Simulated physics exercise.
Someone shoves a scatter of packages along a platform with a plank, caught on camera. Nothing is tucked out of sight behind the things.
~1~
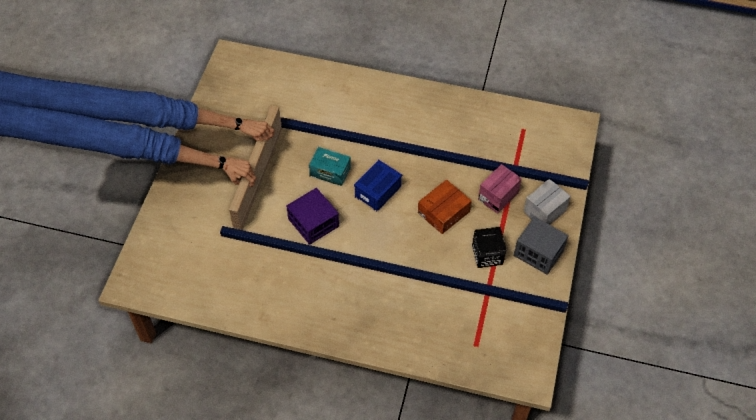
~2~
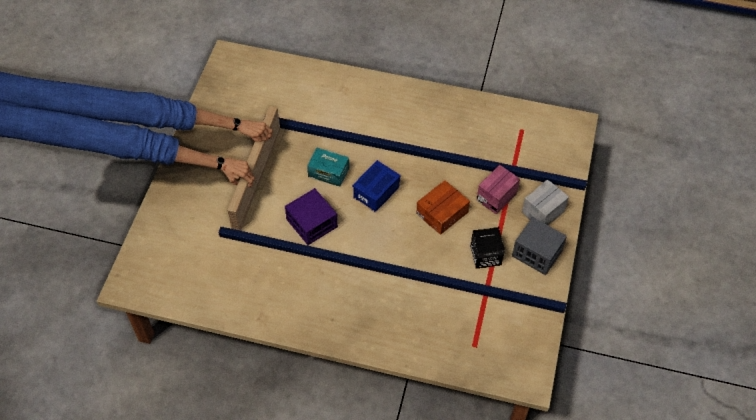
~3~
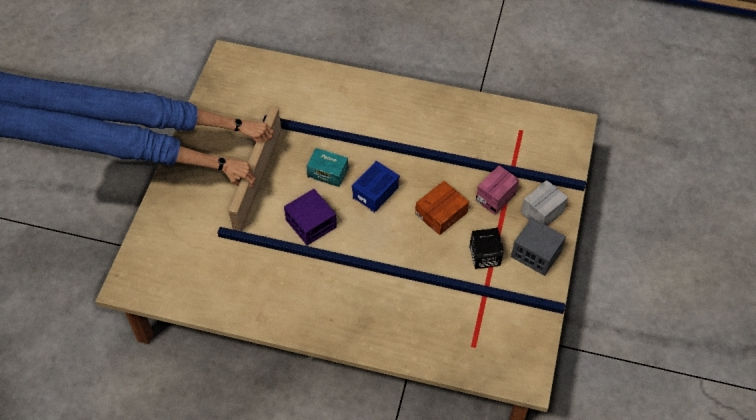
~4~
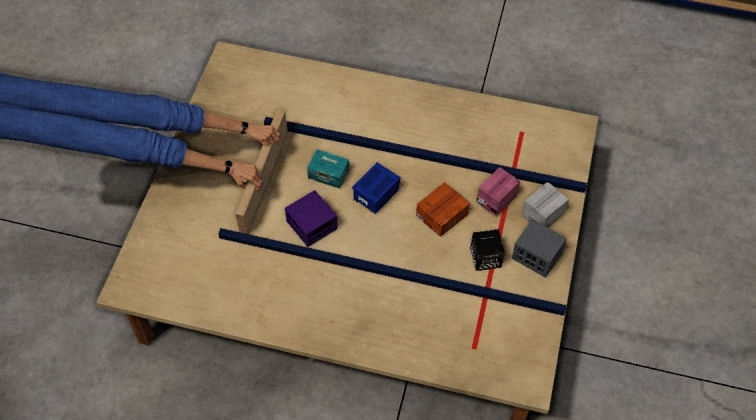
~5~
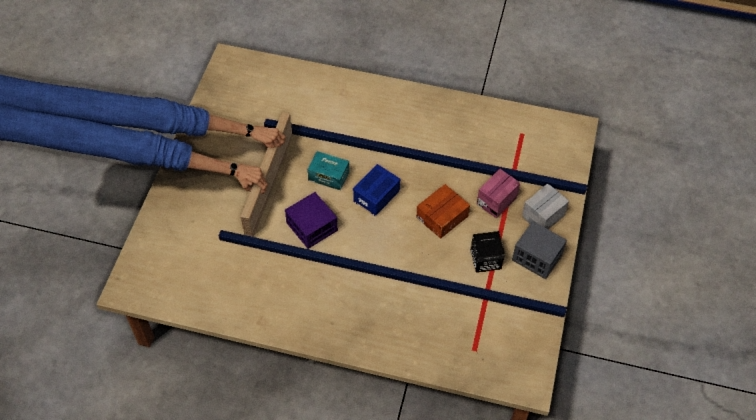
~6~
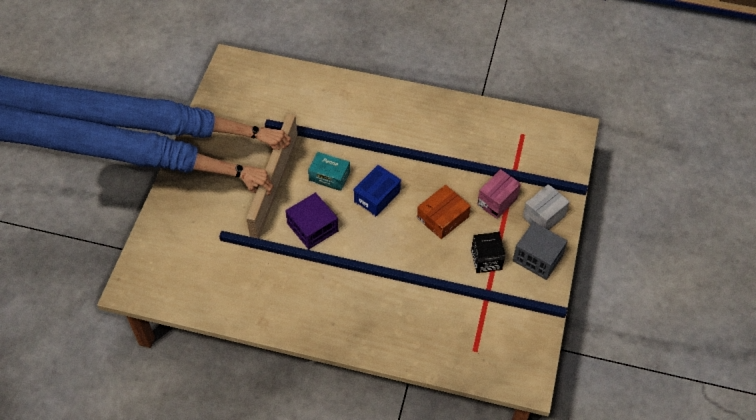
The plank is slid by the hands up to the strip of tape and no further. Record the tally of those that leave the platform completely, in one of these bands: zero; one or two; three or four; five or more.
Tally: One or two.
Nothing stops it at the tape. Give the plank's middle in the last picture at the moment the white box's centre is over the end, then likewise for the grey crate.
Around (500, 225) first and around (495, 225) second.
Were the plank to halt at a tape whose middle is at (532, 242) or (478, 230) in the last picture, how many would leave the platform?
Try 1: 5; try 2: 0.
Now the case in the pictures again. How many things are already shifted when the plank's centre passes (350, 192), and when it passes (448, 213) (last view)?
The first number is 3, the next one 6.
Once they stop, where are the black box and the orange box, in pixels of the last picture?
The black box stops around (554, 284); the orange box around (550, 249).
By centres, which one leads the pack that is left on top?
The black box finishes nearest.
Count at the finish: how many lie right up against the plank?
The count in contact is 3.
Soon after, none off yet; grey crate at rest near (540, 251); white box at rest near (546, 209); black box at rest near (488, 253).
After that, none off yet; grey crate at rest near (540, 251); white box at rest near (546, 209); black box displaced a little near (496, 258).
And then, none off yet; grey crate displaced a little near (546, 254); white box at rest near (546, 209); black box displaced about its own width near (513, 272).
In the end, the number that fall off is one or two; gone, white box and grey crate.
